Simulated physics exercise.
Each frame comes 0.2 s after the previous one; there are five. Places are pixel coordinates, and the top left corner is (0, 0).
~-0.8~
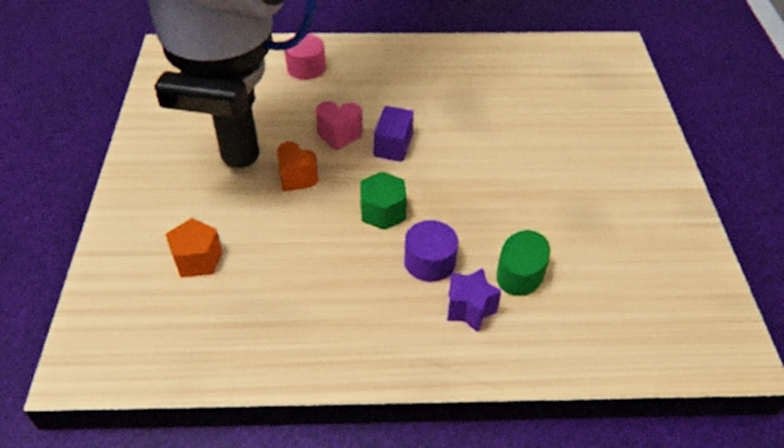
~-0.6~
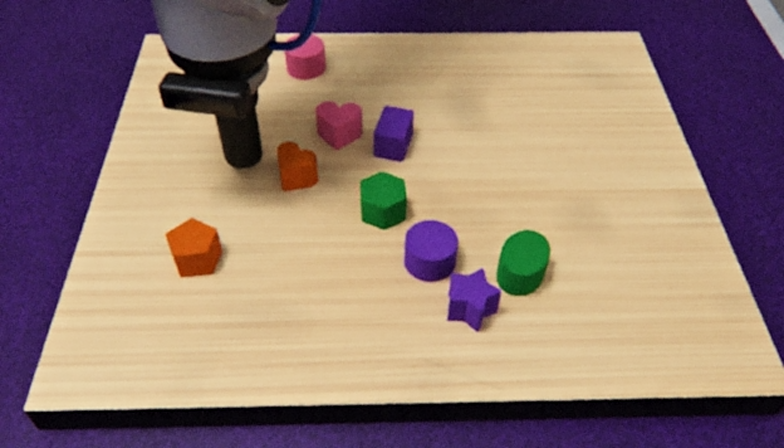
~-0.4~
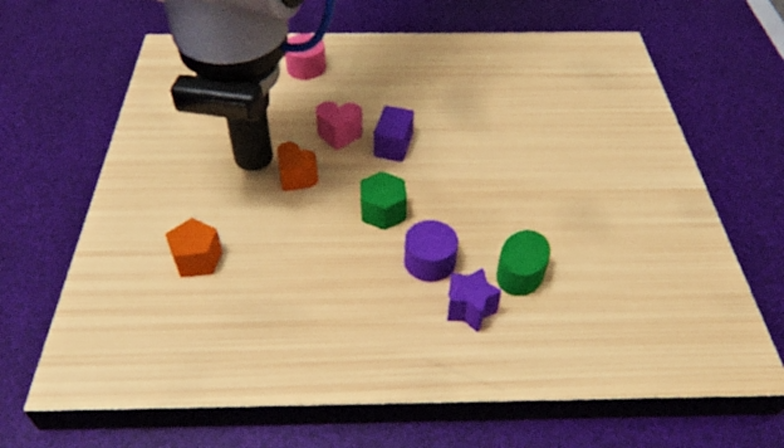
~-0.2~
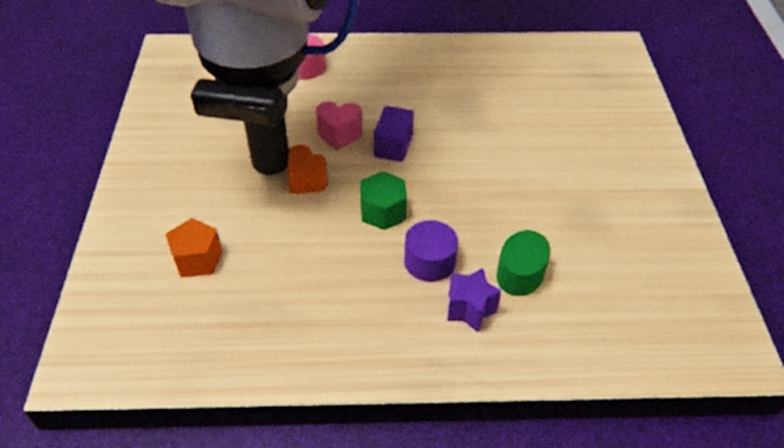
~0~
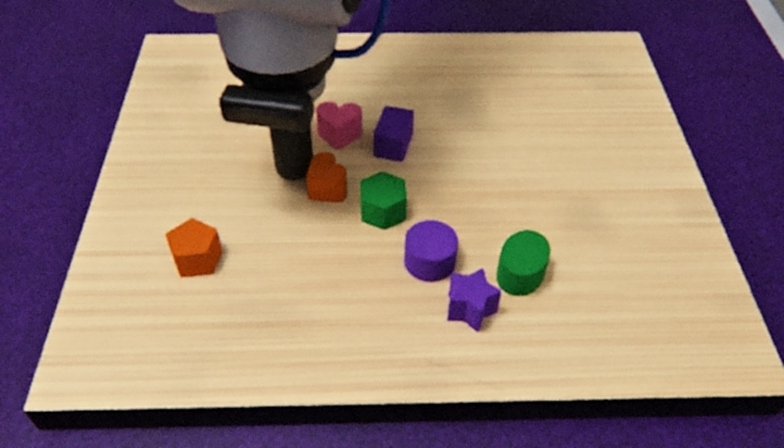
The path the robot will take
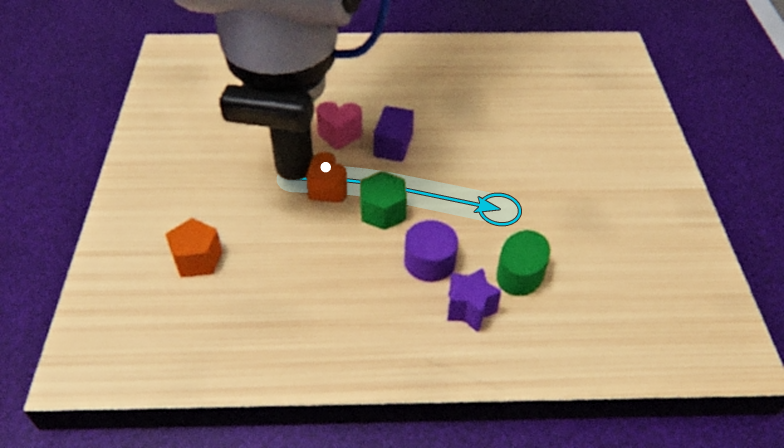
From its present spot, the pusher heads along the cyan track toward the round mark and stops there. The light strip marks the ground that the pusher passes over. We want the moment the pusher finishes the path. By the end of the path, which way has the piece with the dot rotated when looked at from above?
It ends up turned clockwise.
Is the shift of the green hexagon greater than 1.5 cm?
Short answer: Yes.
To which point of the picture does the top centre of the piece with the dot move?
I predict (367, 188).
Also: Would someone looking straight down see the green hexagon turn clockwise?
Short answer: No.
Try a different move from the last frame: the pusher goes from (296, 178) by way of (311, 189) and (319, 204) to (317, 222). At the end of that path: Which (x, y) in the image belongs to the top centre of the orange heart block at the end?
The middle of the upper face of the orange heart block will lie at about (354, 191) in the picture.
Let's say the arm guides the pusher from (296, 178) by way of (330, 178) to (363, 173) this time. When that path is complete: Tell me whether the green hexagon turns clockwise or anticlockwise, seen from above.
Its spin: Anticlockwise.
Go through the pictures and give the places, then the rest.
The first picture shows tip of the pusher (241, 156), middles of tops, orange heart block (294, 156), green hexagon (383, 189), purple rectangular block (394, 122).
The second picture shows pusher (244, 157), nothing pushed.
The third picture shows pusher (254, 159), nothing pushed.
The fourth picture shows pusher (271, 163), orange heart block (304, 159).
The fifth picture shows pusher (295, 168), orange heart block (326, 167), green hexagon (383, 189), purple rectangular block (394, 122).
The line goes from (296, 178) via (364, 182) and (431, 195), ending at (500, 209); the dot is on the orange heart block.
What follows on the original path. One third of the way, pusher (365, 173); orange heart block (364, 186), turned 70° clockwise; green hexagon (399, 201), turned 25° anticlockwise.
Two thirds of the way, pusher (432, 185); orange heart block (367, 188), turned 80° clockwise; green hexagon (403, 205), turned 30° anticlockwise.
At the end, pusher (502, 200); orange heart block (367, 188), turned 80° clockwise; green hexagon (403, 205), turned 30° anticlockwise; purple rectangular block unmoved.
